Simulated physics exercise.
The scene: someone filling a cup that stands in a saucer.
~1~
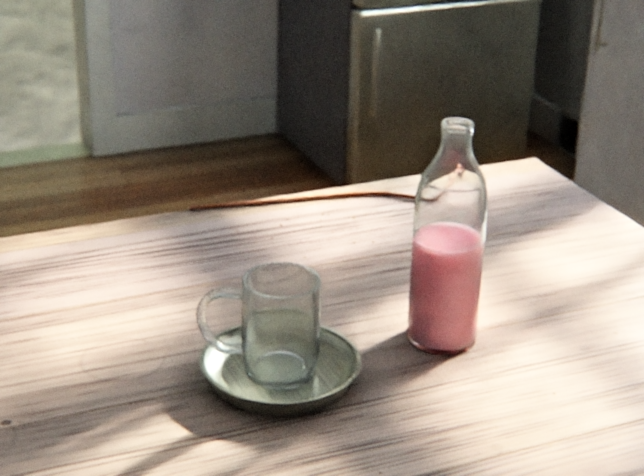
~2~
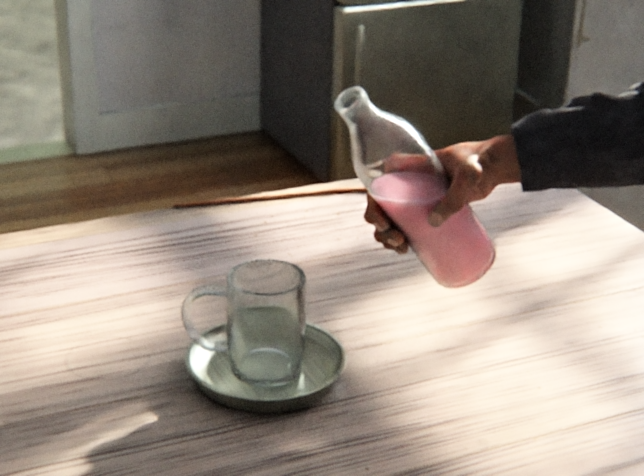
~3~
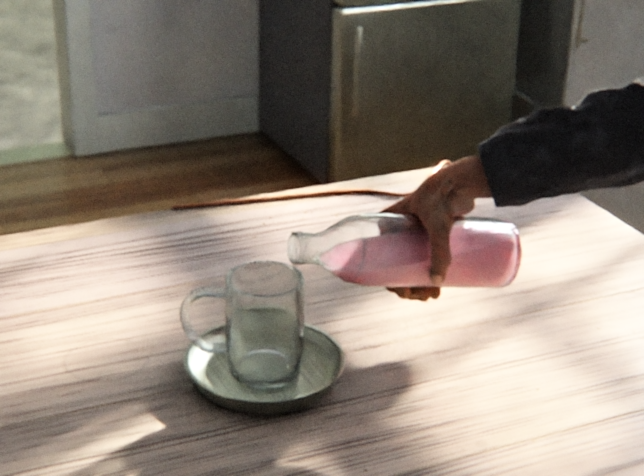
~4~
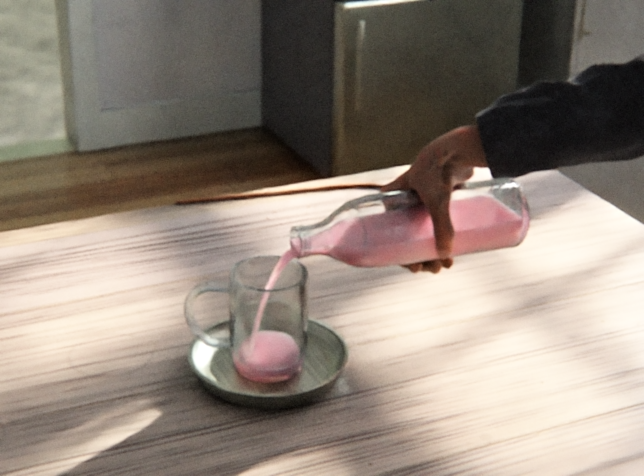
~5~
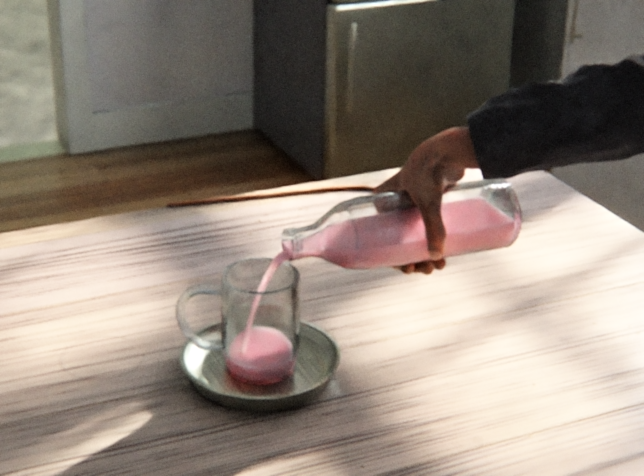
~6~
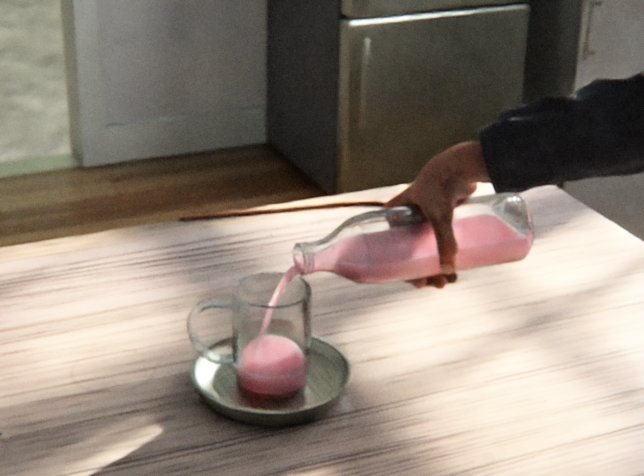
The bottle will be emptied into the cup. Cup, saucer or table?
It gets as far as the saucer.
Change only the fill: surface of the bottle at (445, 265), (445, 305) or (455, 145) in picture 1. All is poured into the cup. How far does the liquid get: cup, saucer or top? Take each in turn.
In that order: Stays in the cup, no farther than the cup, over both.
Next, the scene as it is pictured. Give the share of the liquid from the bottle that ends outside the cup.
Roughly 15 per cent.
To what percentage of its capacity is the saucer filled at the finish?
Some 40 per cent.
Soon after, the cup is about two thirds full; the saucer is dry.
Later, the cup is full to the brim; the saucer is wet, with room to spare.
In the end, the cup is full to the brim; the saucer is wet, with room to spare.
